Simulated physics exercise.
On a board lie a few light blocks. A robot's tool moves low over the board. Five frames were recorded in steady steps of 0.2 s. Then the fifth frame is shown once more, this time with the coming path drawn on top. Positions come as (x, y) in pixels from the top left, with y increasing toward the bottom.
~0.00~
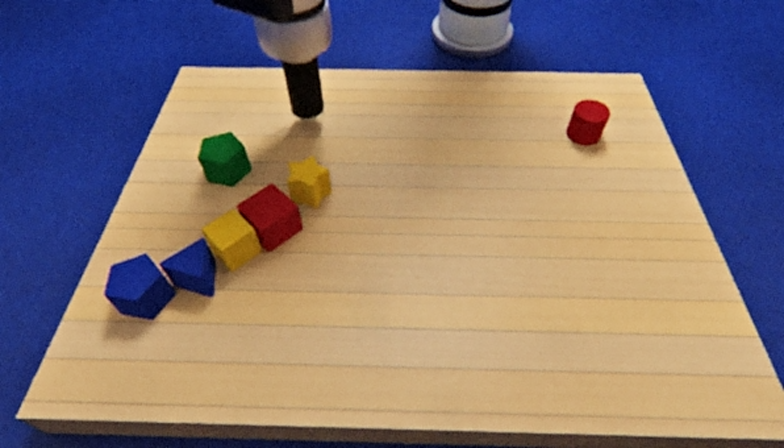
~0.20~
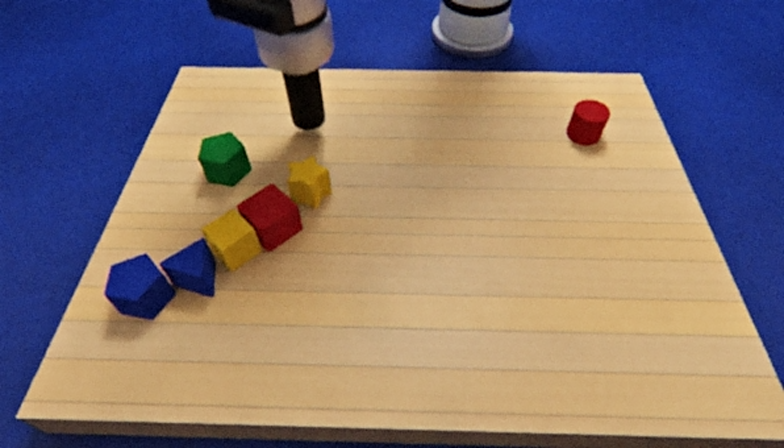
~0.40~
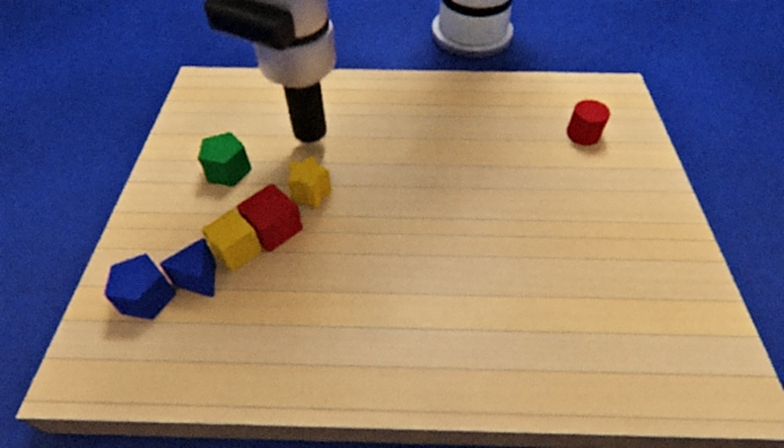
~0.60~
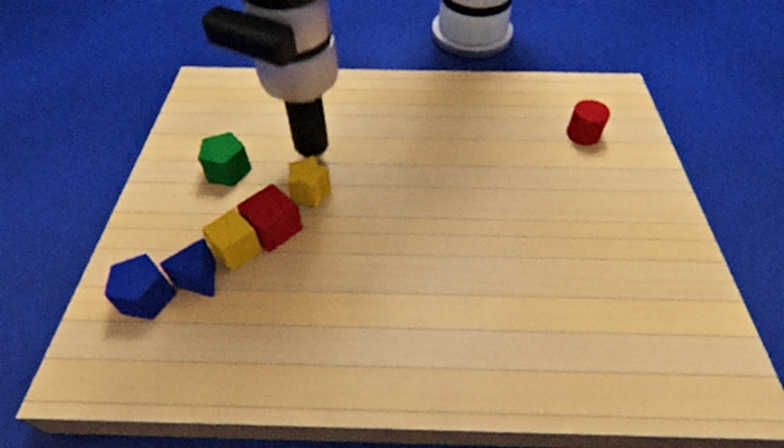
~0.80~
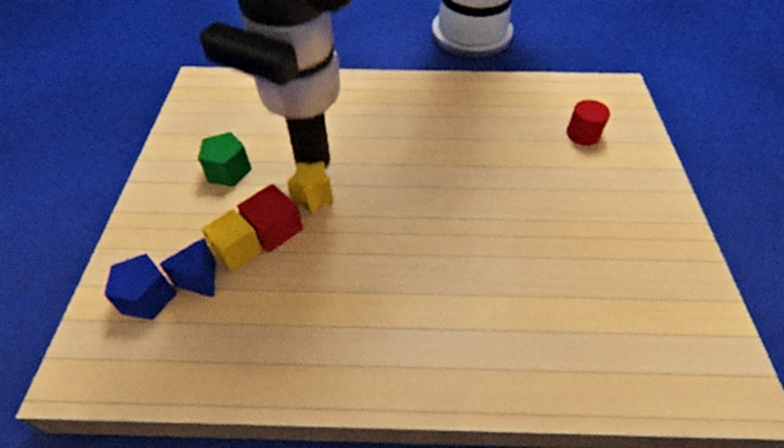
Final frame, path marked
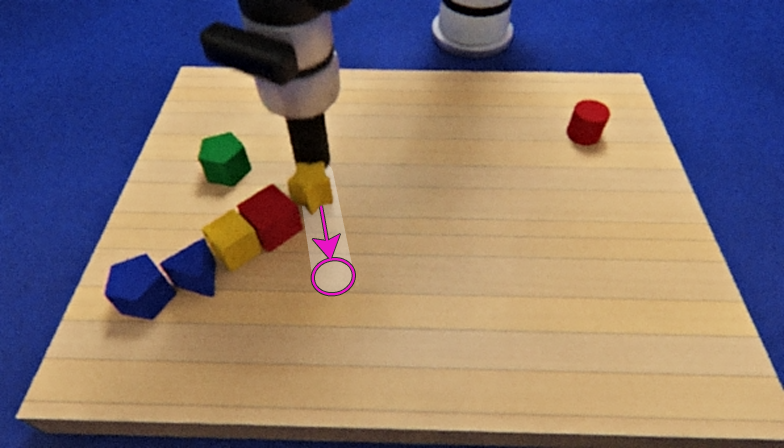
On a wooden board, a robot's tool moves toward the yellow star block and nudges it slightly.
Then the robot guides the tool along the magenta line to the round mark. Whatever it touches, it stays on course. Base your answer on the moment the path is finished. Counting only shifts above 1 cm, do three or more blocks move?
Short answer: No.
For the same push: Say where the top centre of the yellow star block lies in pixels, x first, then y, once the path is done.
I'd place it at (321, 289), taking the centre of its top.
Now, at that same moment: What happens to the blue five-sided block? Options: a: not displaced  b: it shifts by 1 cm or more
Letter a.
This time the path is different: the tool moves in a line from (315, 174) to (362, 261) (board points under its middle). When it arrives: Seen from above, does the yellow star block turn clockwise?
My answer is yes.
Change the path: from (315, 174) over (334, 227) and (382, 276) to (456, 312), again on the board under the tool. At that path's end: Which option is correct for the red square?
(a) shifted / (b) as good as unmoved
a (shifted)
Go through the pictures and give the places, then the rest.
In the first frame, tip of the tool (308, 109), middles of tops, blue five-sided block (132, 277), green five-sided block (220, 147), yellow square (228, 229), red square (267, 206), yellow star block (306, 170).
In the second frame, tool (309, 120), nothing pushed.
In the third frame, tool (310, 132), nothing pushed.
In the fourth frame, tool (311, 146), nothing pushed.
In the fifth frame, tool (313, 161), blue five-sided block (132, 277), green five-sided block (220, 147), yellow square (228, 229), red square (267, 206), yellow star block (309, 175).
The line goes in a line from (315, 174) to (333, 276).
On the path given first. One third of the way, tool (319, 193); yellow square (221, 231), turned 15° clockwise; red square (266, 218), turned 25° clockwise; yellow star block (313, 210).
Two thirds of the way, tool (325, 228); yellow square (220, 232), turned 20° clockwise; red square (267, 221), turned 30° clockwise; yellow star block (319, 248).
At the end, tool (331, 264); blue five-sided block unmoved; green five-sided block unmoved; yellow square (220, 232), turned 20° clockwise; red square (267, 221), turned 30° clockwise; yellow star block (321, 289).
